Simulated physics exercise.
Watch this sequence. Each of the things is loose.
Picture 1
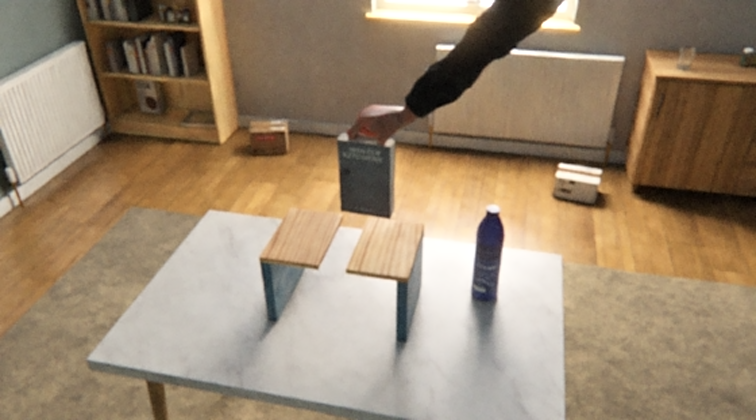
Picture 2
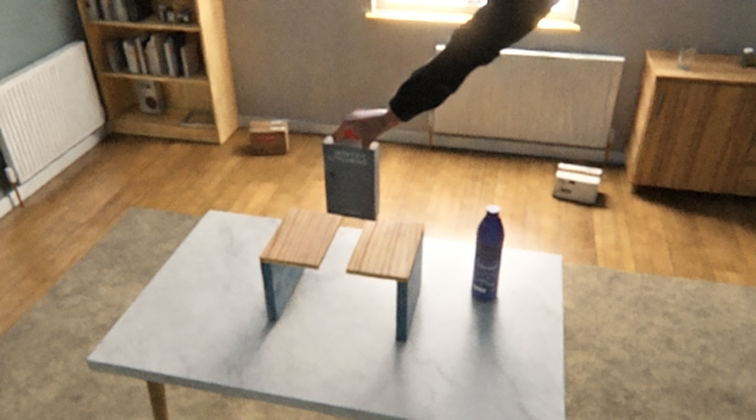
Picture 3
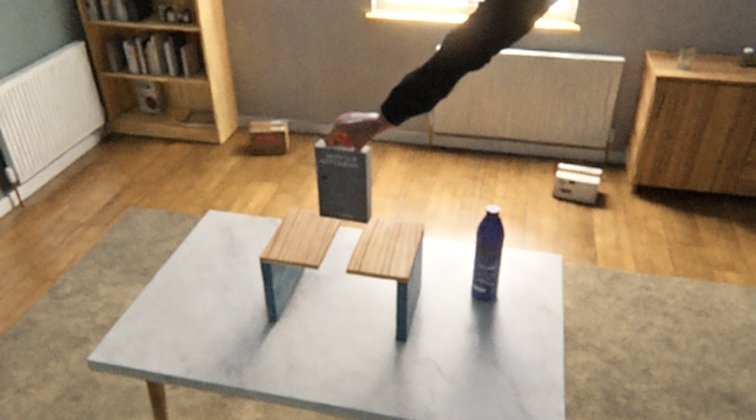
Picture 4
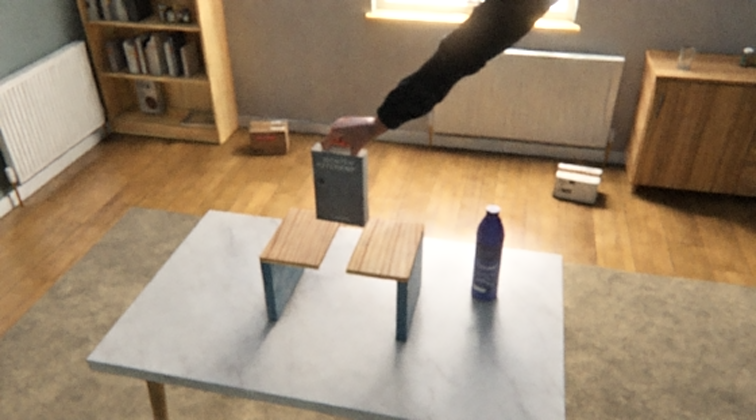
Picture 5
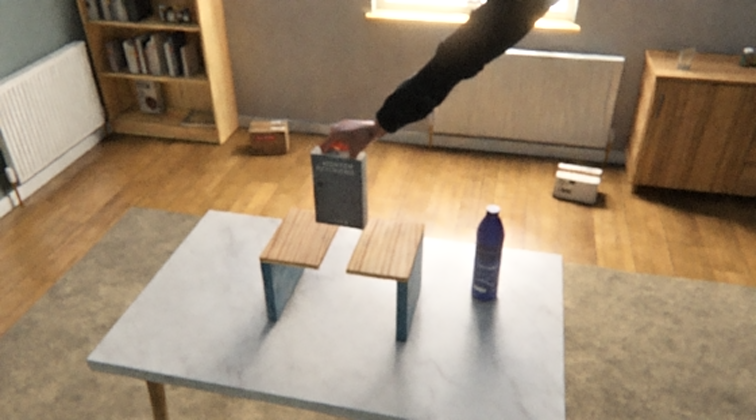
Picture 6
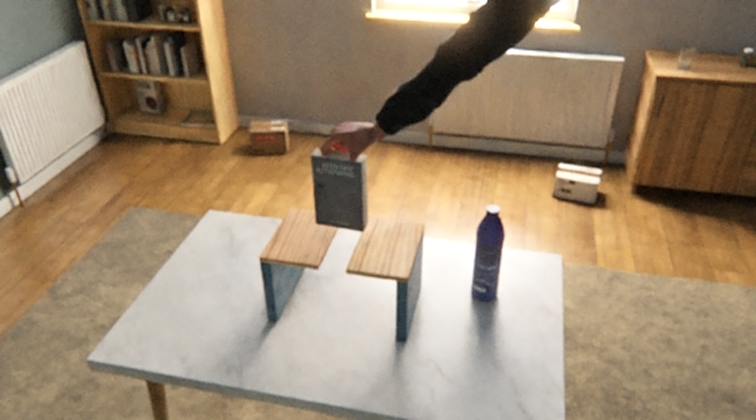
A hand moving a grey book slightly left and down, then holding it still above two wooden-topped stands beside a blue bottle.
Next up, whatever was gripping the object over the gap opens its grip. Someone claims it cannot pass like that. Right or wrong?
Right.
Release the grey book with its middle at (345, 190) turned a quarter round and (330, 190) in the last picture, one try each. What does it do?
Try 1 - passes the gap; try 2 - held back.
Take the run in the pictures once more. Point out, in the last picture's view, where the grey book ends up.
Near (341, 207).
Then, 0.20 s later than the last frame, grey book moved a little near (341, 207).
Then, 0.40 s later than the last frame, grey book moved a little near (341, 208).
When it is over, moved from the start, grey book; blue bottle as before. End places, in pixels of the last picture, grey book near (341, 208). The book is caught.
